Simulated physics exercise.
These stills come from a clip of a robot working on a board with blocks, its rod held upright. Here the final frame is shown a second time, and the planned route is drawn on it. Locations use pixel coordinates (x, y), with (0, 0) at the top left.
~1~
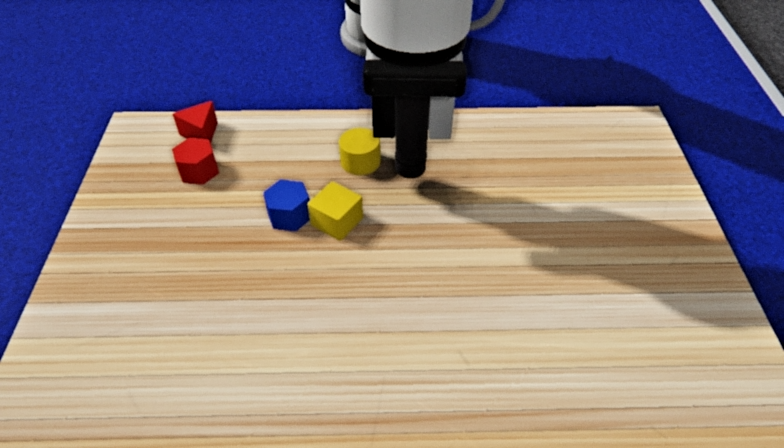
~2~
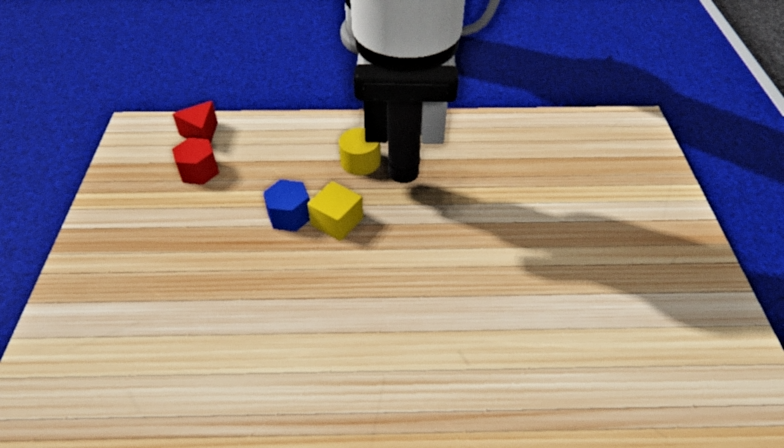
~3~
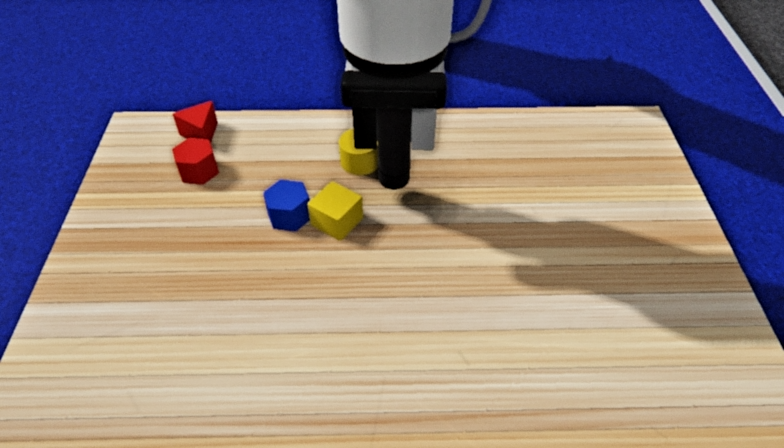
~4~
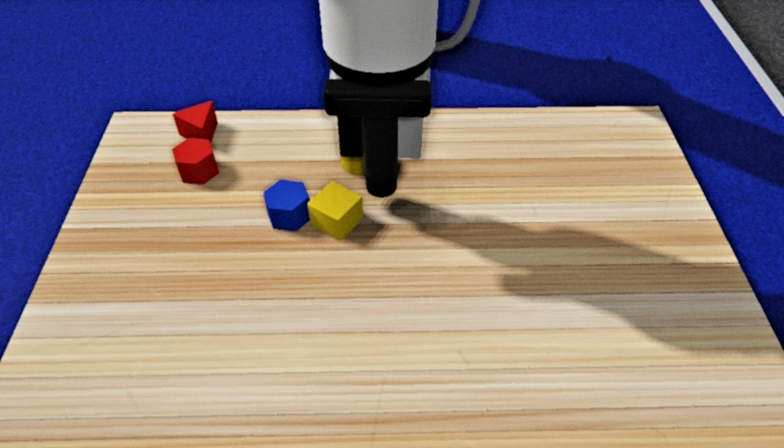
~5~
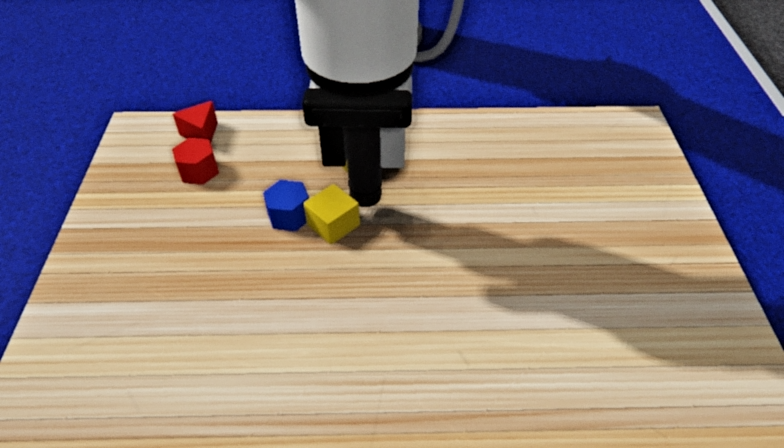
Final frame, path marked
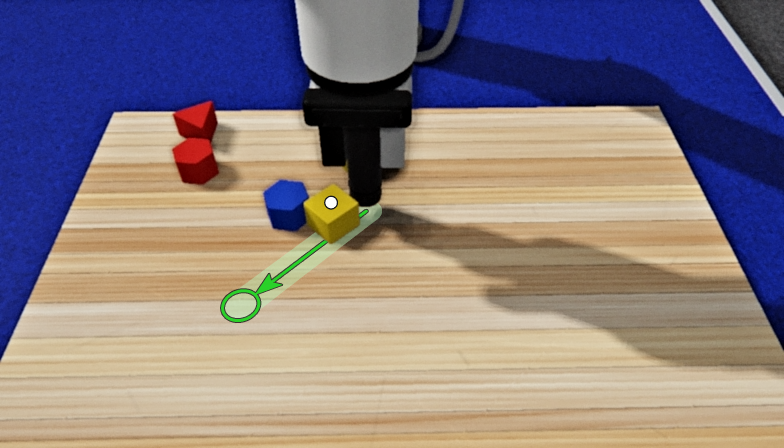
A black-tipped robot arm with a white body works over a pale wooden board on a blue surface, seen from above at a fixed angle. Two red blocks sit at the upper left, with a blue block, a yellow block and a yellow cylinder nearer the centre. The arm slides left and toward the viewer, covering the cylinder, then nudges the yellow block slightly left.
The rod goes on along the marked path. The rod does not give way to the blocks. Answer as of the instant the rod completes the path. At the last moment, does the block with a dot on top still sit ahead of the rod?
No - that is not the case.
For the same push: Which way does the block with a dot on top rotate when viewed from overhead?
The sense of turning is clockwise.
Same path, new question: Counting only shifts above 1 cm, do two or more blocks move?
Going by the path, no.
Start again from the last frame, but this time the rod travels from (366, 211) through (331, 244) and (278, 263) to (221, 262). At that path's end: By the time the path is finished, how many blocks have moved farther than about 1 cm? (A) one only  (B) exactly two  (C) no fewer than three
The one that fits is A, one only.
Path on the board, from (366, 211) directly to (241, 305); the dot is on the yellow square block.
On the path given first. One third of the way, rod at (325, 227); blue hexagonal block at (282, 194); yellow square block at (287, 228), turned 25° clockwise.
Two thirds of the way, rod at (283, 258); blue hexagonal block at (282, 194); yellow square block at (243, 244), turned 65° clockwise.
At the end, rod at (237, 292); blue hexagonal block at (282, 194); yellow square block at (232, 246), turned 85° clockwise; yellow cylinder in place.
